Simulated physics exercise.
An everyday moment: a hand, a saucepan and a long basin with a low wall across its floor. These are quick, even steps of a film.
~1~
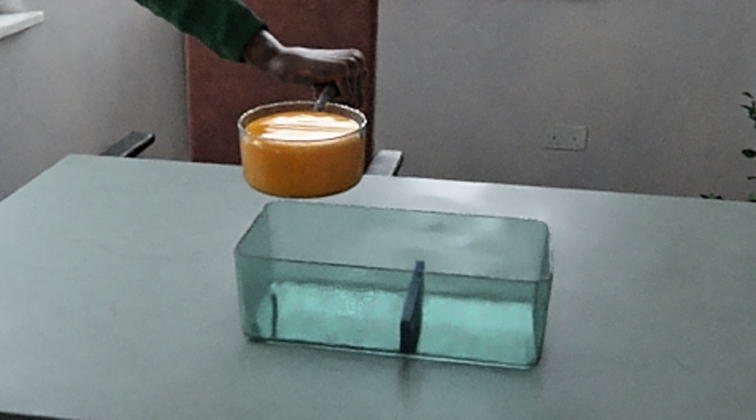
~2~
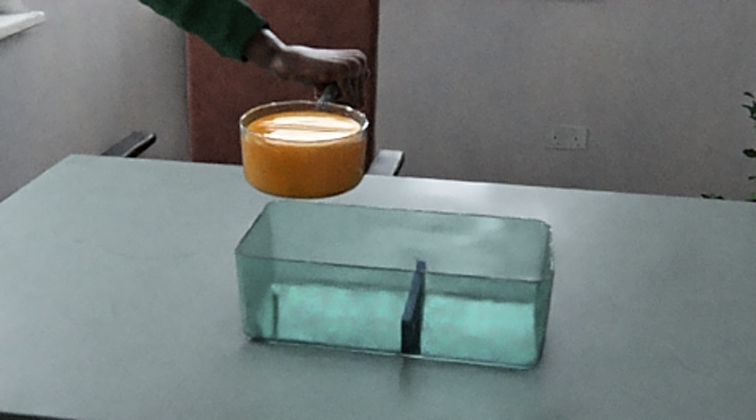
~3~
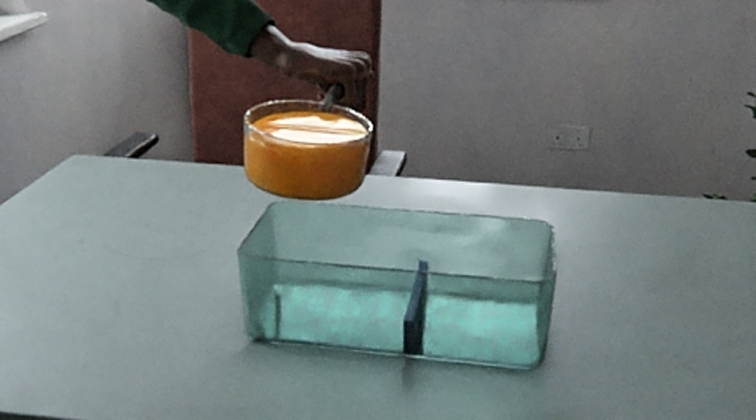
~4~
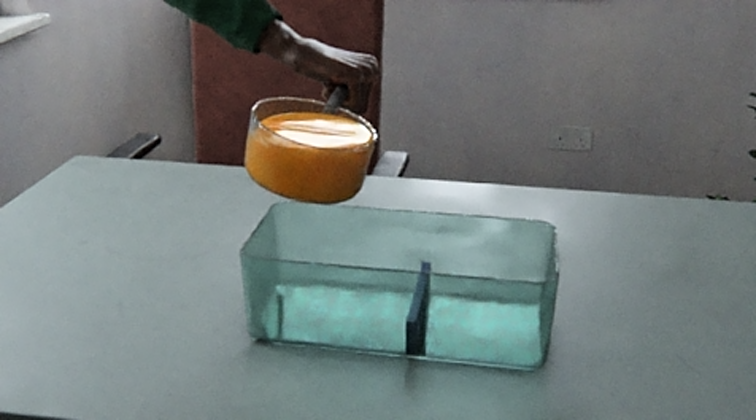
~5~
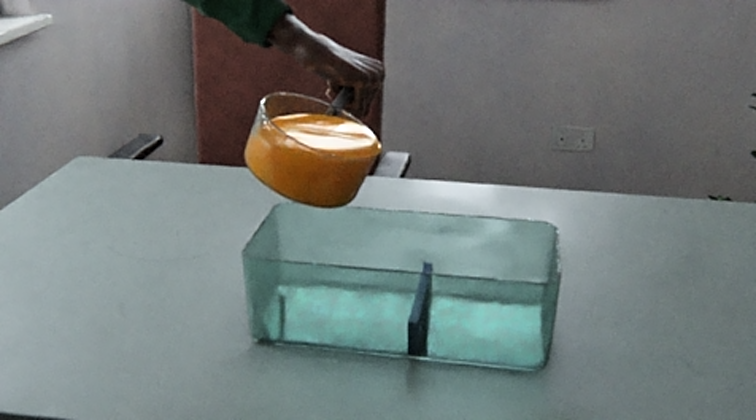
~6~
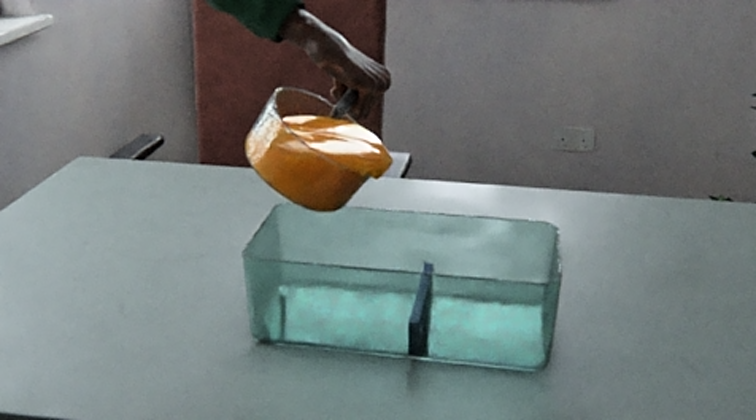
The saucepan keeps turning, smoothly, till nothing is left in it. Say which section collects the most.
Most lies in the left-hand part.
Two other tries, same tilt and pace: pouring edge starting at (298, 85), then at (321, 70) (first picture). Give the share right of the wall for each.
Roughly 15 per cent, and 10 per cent.
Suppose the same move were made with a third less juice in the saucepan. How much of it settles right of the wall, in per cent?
It comes to 10 per cent or so.
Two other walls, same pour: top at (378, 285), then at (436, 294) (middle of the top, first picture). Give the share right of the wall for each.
In turn 70 and 10 in a hundred.
A moment on, the tilt is 100° and 19 per cent is still to pour, 31 is left of the wall and 23 right of it.
Next, the tilt is 111° and 3 per cent is still to pour, 65 is left of the wall and 28 right of it.
Then the tilt is 111° and 0 per cent is still to pour, 67 is left of the wall and 29 right of it.
Later the tilt is 111° and 0 per cent is still to pour, 68 is left of the wall and 29 right of it.
In the end 68 per cent lies left of the wall, 29 right of it and 3 outside.
